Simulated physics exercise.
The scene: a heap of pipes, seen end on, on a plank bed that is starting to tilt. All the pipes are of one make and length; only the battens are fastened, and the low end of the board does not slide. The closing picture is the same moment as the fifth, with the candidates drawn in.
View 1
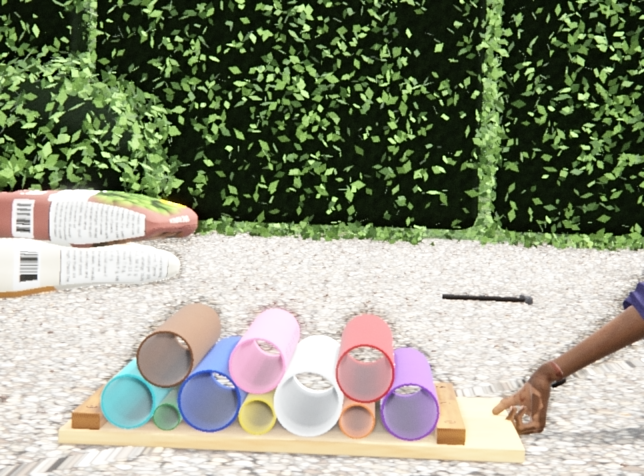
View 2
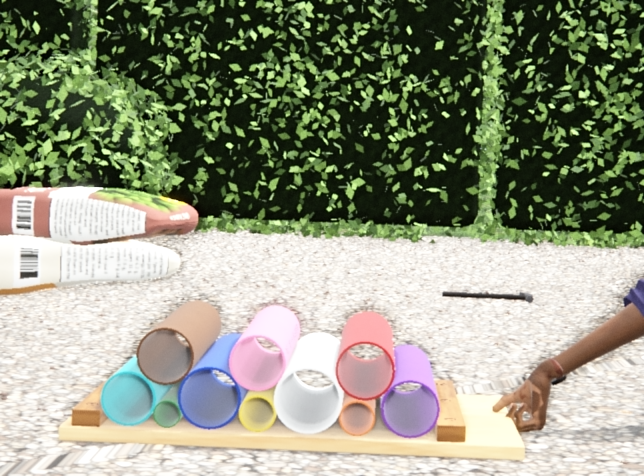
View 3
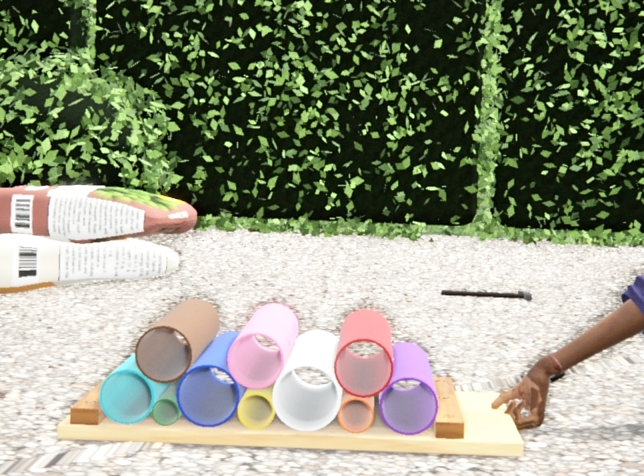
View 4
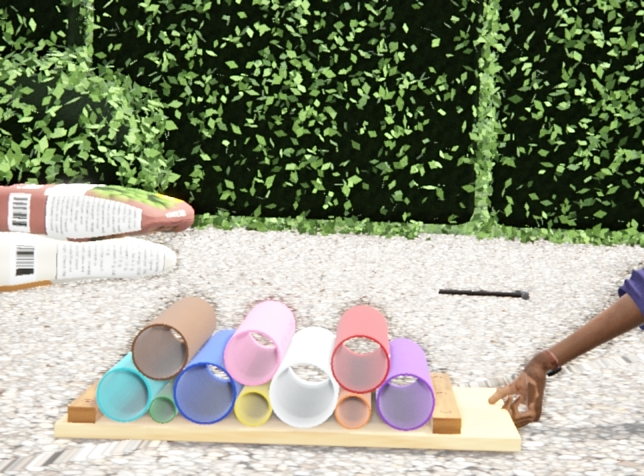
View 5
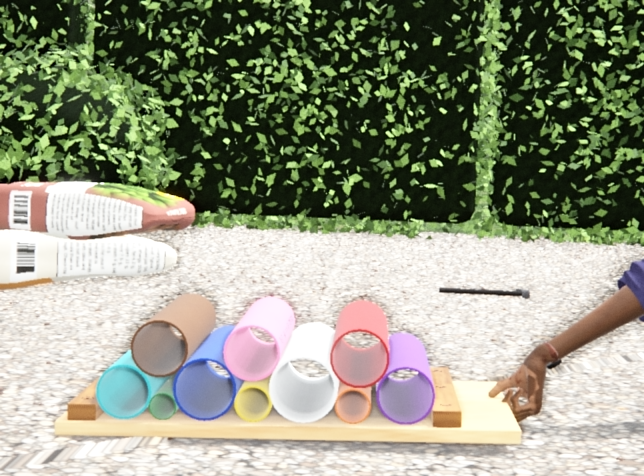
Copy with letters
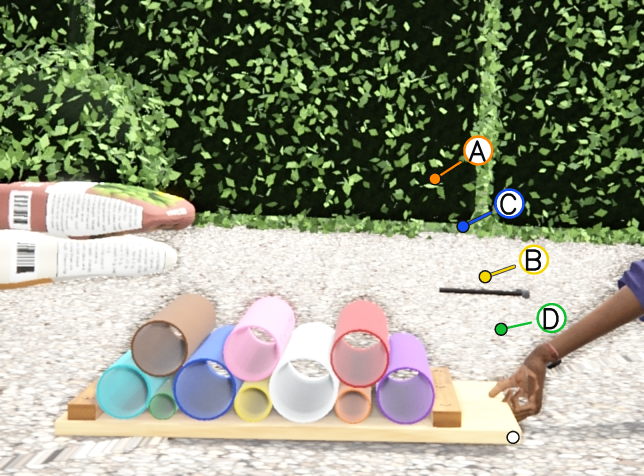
The video shows colored pipes stacked on a wooden board between two end blocks, on pale gravel before a leafy hedge. A hand stays at the board's right end while the pile barely shifts, keeping its arrangement.
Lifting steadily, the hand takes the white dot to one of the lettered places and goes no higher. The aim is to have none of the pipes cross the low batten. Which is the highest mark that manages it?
A is the limit.
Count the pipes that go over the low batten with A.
With A, none.
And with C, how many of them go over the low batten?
With C, none.
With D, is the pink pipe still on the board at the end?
Yes.
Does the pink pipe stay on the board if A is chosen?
Yes, with A.
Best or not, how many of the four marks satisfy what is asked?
Four of them.
On the marked copy, A at (435, 179); B at (485, 277); C at (463, 227); D at (501, 329); the white dot at (513, 437).
Following A. Soon after the start, board at 20°.
Later, board at 36°.
In the end, board at 36°, none over the low batten.
As for the rest, B none over the low batten; C none over the low batten; D none over the low batten.
